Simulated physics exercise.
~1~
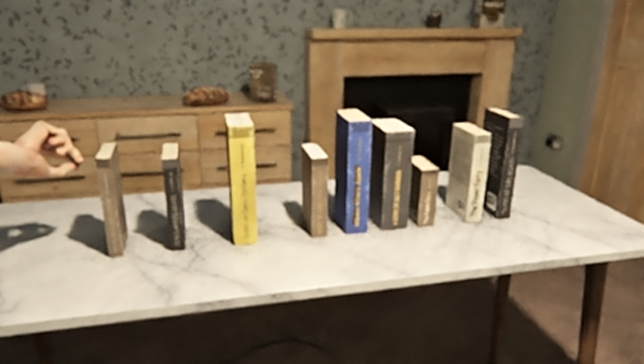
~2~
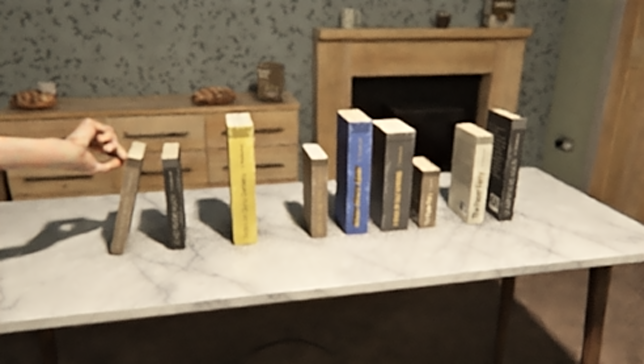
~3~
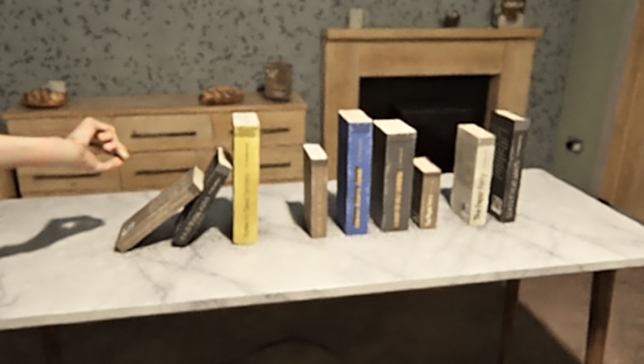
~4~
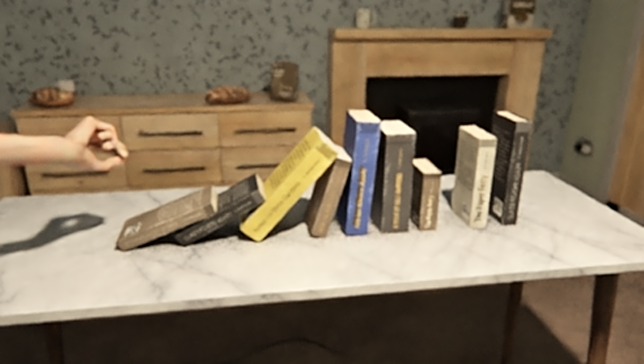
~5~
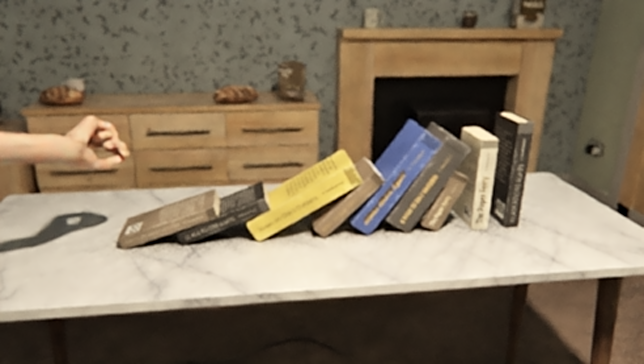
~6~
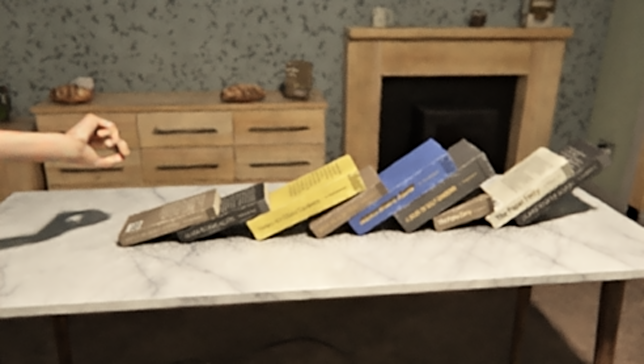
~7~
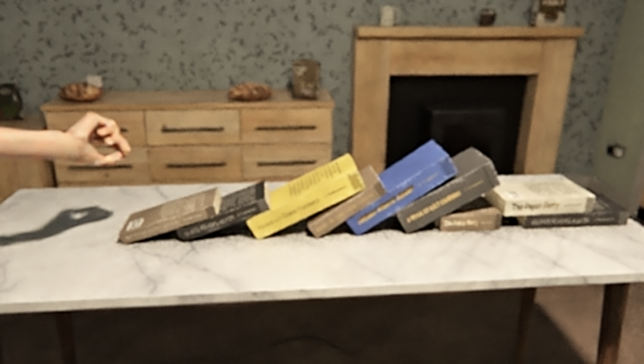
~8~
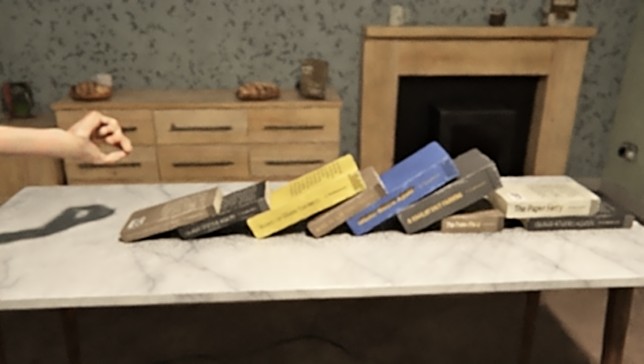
At the start, nine hardback books of different sizes stand on end in a row on a marble-topped table, with a hand reaching in from the left. The hand tips the first book to the right, and it leans into the thin dark one beside it. Both go down, pushing the yellow book over into the small book next to it. The blue book and its neighbours then tilt to the right, and the cream and black books at the far end topple last. Finally no book is left upright, some lying flat and others resting slanted on one another.
